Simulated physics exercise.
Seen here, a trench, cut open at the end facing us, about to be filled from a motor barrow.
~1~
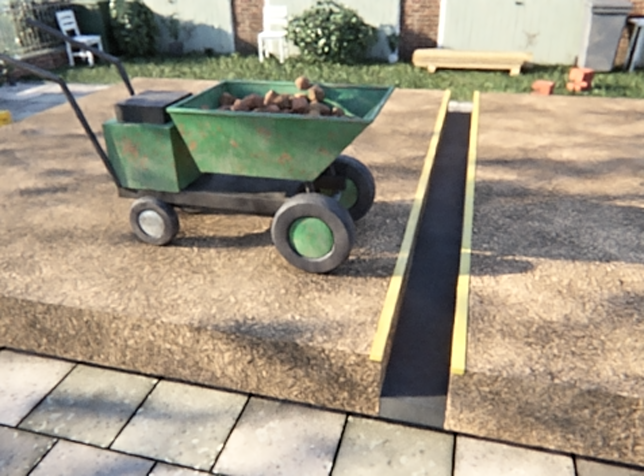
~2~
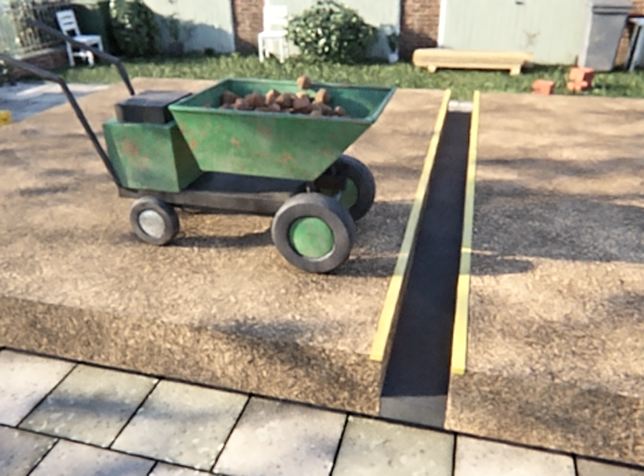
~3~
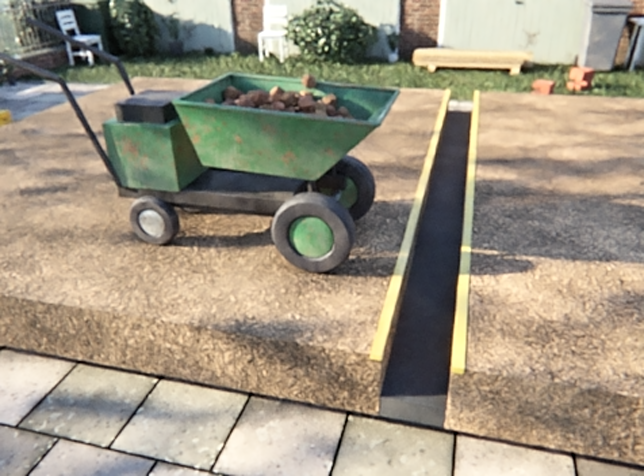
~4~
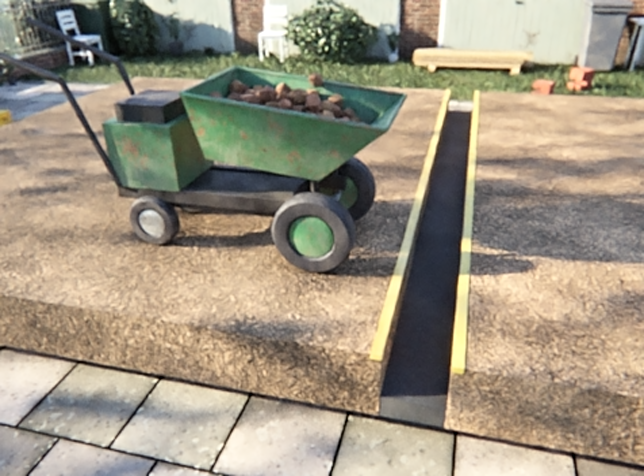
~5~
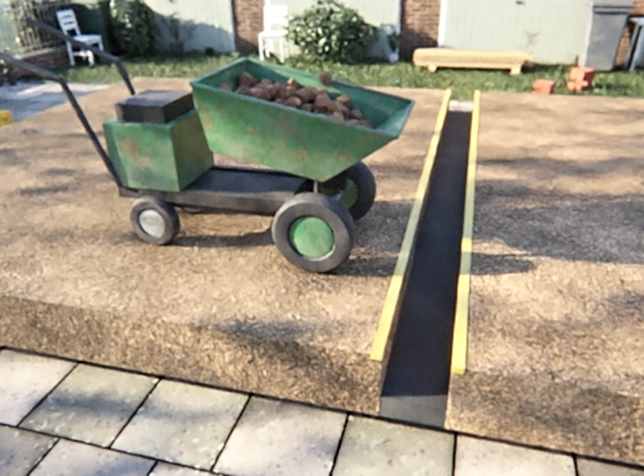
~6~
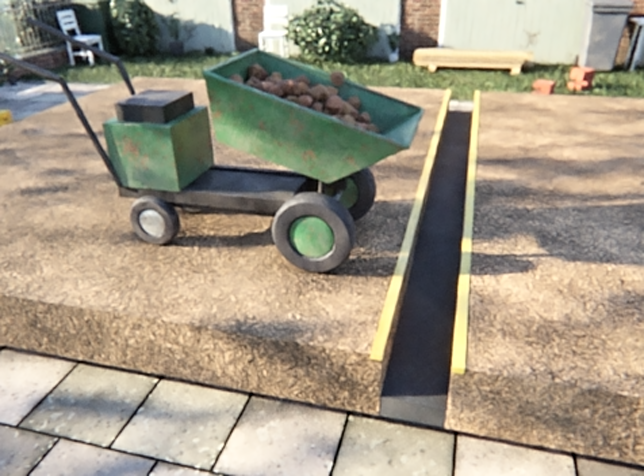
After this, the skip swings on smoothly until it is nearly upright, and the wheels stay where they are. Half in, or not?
The trench ends with less than half of it.
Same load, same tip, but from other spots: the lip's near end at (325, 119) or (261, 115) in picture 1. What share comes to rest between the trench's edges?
The first gives 70 %, the second 40 %.
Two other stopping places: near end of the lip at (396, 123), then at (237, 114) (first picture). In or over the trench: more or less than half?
At the first place the smaller part, at the second under half.
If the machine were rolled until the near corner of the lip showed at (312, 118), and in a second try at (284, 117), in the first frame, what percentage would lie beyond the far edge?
In turn 10 and 0 in a hundred.
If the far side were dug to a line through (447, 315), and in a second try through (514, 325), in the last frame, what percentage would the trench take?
In turn 0 and 80 in a hundred.
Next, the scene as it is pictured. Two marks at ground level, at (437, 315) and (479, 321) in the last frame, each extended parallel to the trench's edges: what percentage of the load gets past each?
Roughly 60 per cent, and 40 per cent.
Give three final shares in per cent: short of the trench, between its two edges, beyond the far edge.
Short near 0; between near 15; beyond near 50.
Soon after the last picture, skip tipped steeply; all in the skip.
A little later, skip tipped right over; most in the skip; a small part in or heaped over the trench; about a quarter beyond it; a stray few falling.
Later still, skip tipped right over; about a third in the skip; a small part in or heaped over the trench; about half beyond it.
At rest, skip tipped right over; about a third in the skip; about a quarter in or heaped over the trench; about half beyond it.
